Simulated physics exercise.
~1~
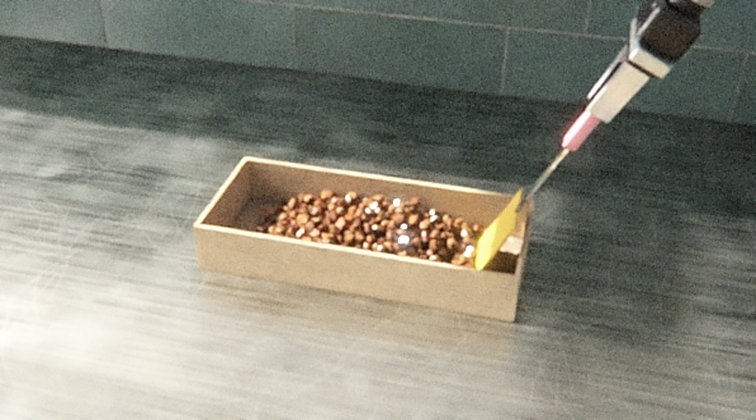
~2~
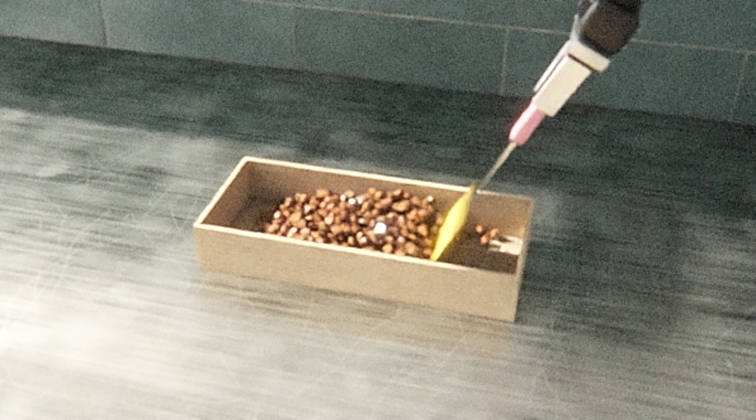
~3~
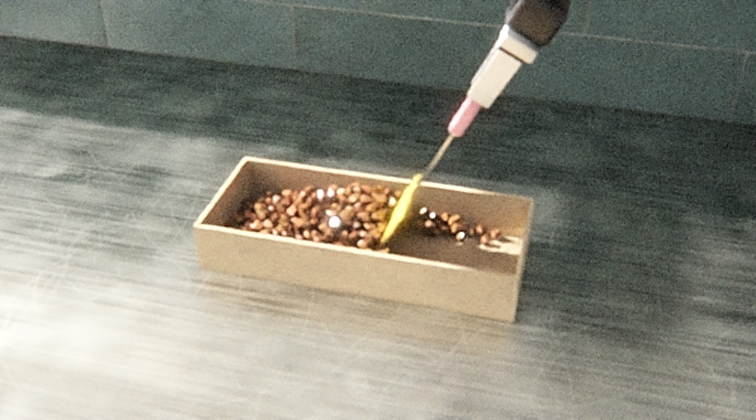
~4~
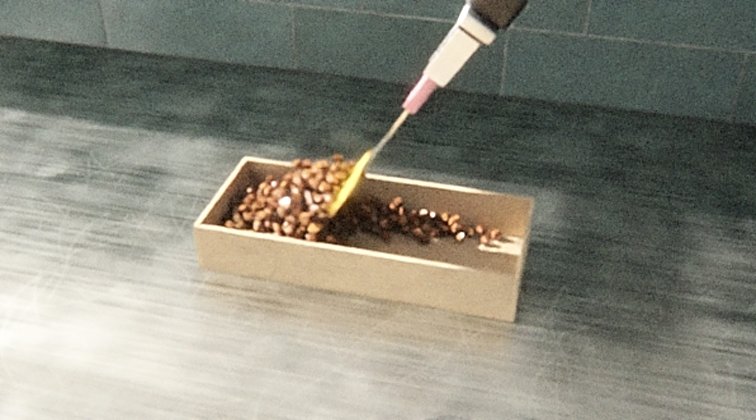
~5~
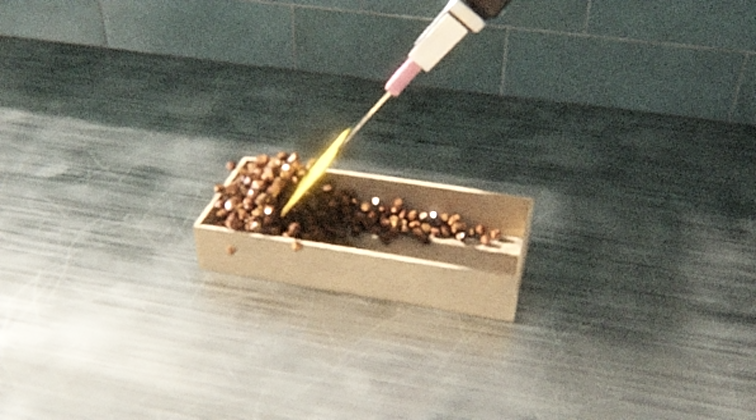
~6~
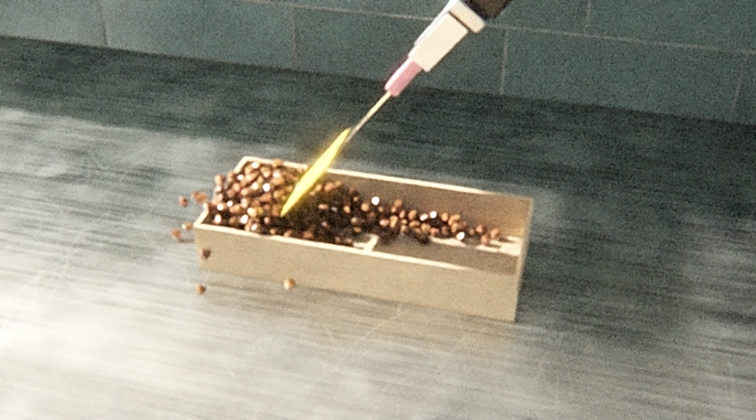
On a brushed grey surface before a tiled wall, a robot arm drags a yellow blade leftward through small brown pellets in a shallow rectangular tin, heaping them at the left end, then lifts slightly and stops as a few pellets spill over the rim.
